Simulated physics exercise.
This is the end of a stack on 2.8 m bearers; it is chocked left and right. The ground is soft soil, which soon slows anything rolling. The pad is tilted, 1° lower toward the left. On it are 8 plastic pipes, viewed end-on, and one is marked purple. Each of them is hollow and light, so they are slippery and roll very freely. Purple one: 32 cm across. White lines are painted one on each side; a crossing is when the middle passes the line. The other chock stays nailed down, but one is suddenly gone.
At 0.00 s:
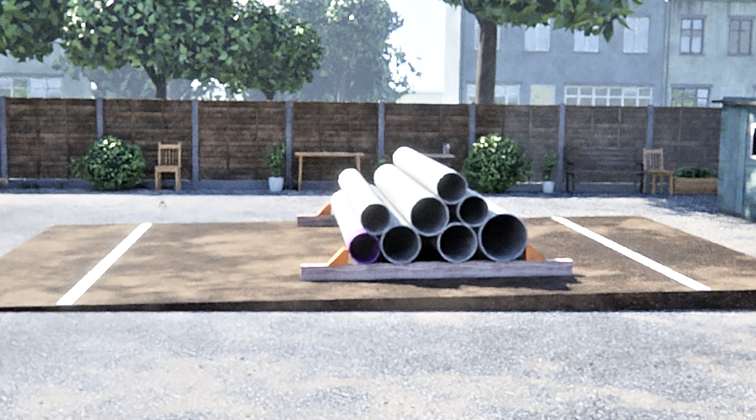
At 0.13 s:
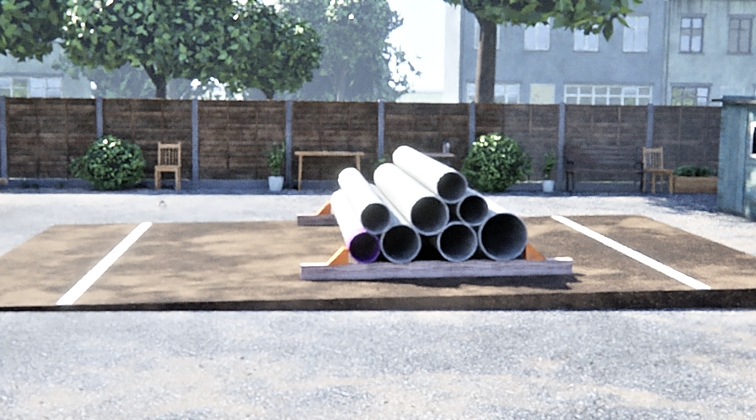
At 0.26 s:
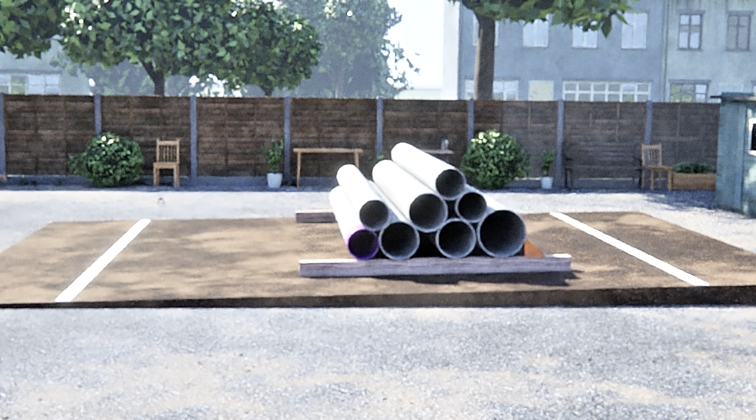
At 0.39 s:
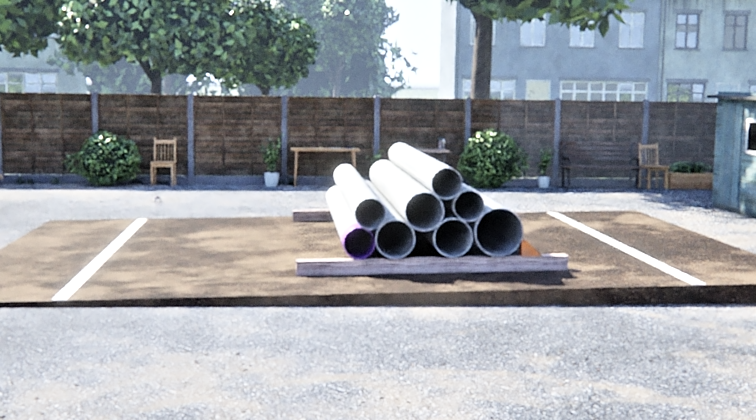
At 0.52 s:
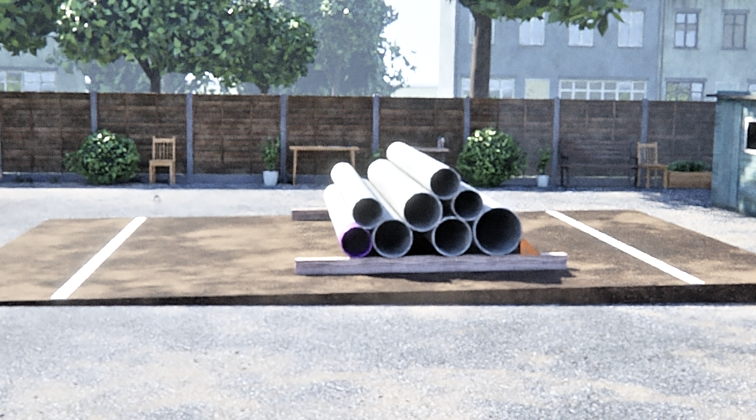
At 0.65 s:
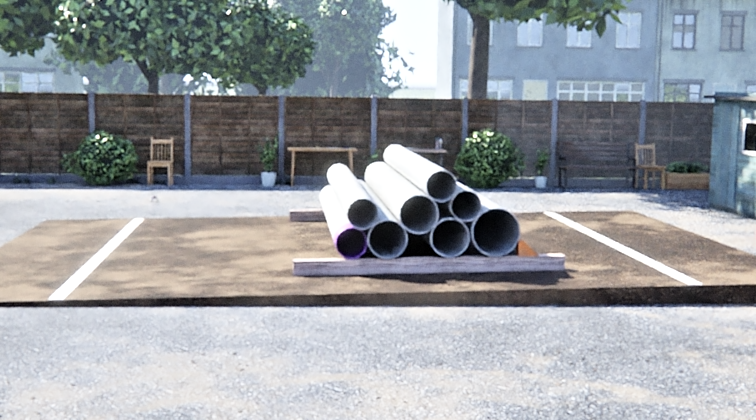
Fenced yard with stacked pale pipes on bearers, the left orange wedge vanishing, then the purple-rimmed pipe and others creeping slightly left.
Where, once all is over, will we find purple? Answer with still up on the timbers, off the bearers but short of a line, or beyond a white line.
I would say off the bearers but short of a line.
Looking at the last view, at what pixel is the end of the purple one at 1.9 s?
Near (282, 249).
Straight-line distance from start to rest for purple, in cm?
Purple: 200.
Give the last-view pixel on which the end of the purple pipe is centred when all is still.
It comes to rest at about (156, 263).
By 1.2 s, purple is on the bearers, 35 cm from the bearers' left end, rolling left; 0 past a line.
By 1.9 s, purple is off the bearers, 200 cm short of the left line, rolling left; 0 past a line.
Finally (10.9 s), purple is off the bearers, 80 cm short of the left line; 0 past a line.
